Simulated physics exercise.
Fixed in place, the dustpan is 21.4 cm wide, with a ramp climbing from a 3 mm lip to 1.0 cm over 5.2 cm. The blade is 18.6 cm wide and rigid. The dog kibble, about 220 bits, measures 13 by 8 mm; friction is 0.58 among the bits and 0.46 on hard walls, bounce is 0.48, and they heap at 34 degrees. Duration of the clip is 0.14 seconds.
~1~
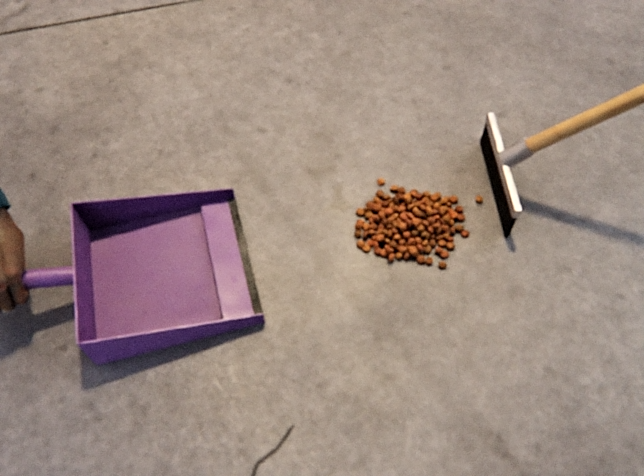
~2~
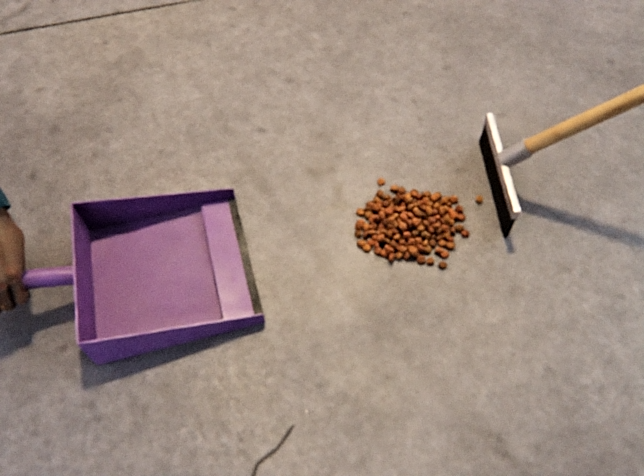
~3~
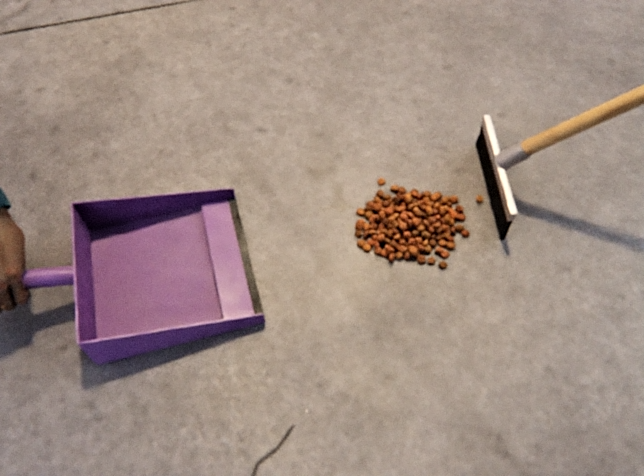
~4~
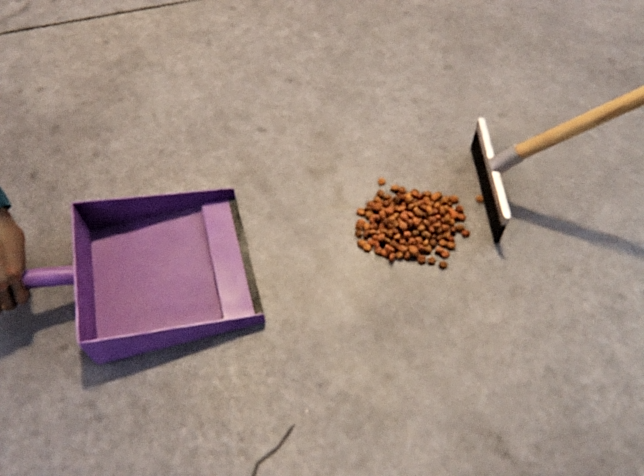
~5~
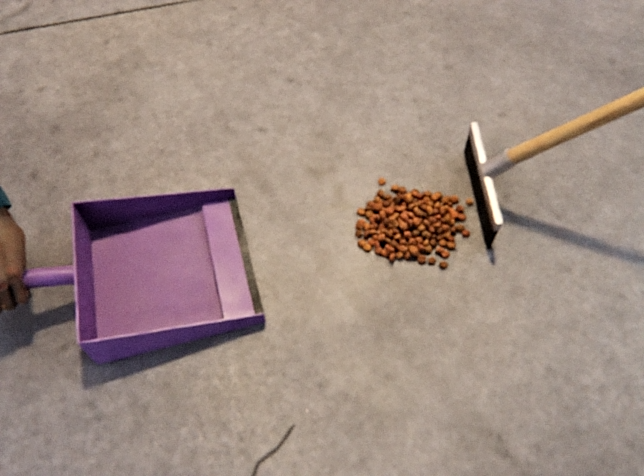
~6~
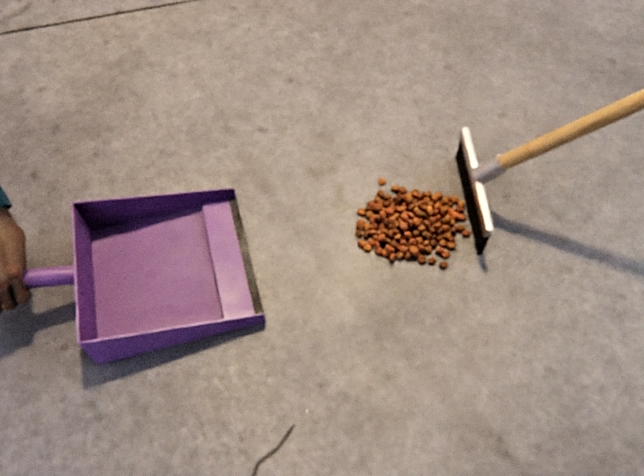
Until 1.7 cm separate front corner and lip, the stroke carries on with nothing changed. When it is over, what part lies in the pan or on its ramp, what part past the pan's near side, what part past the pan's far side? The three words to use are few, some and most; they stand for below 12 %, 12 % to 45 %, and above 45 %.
Pan: Few, near side: Some, far side: Few.
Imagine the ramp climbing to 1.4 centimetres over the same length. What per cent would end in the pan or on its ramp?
I'd expect close to 5 per cent.
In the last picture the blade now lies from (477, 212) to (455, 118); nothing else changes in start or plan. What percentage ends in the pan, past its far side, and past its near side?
Pan: 10, far side: 30, near side: 0.
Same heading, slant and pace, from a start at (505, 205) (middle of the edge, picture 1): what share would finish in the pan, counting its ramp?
About 5 per cent.
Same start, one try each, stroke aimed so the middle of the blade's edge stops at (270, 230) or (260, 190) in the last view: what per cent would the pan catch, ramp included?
Some 35 per cent on the first try, 25 per cent on the second.
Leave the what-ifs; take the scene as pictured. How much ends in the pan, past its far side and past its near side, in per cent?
Pan 5, near side 15, far side 0.
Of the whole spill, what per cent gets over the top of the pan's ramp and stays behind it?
About 0 %.
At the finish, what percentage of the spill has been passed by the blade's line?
My guess is close to 30 per cent.
Then, 0.25 s after the last picture, middle of the blade 19 cm from the lip; 0 % over the lip, far side 0 %, near side 5 %.
Then, 0.42 s after the last picture, middle of the blade 9 cm from the lip; 0 % over the lip, far side 0 %, near side 10 %.
Then, 0.71 s after the last picture, middle of the blade 4 cm from the lip; 5 % over the lip, far side 0 %, near side 15 %.
In the end, pan 5 %, near side 15 %, far side 0 %, in front of the lip or behind the blade 75 %.
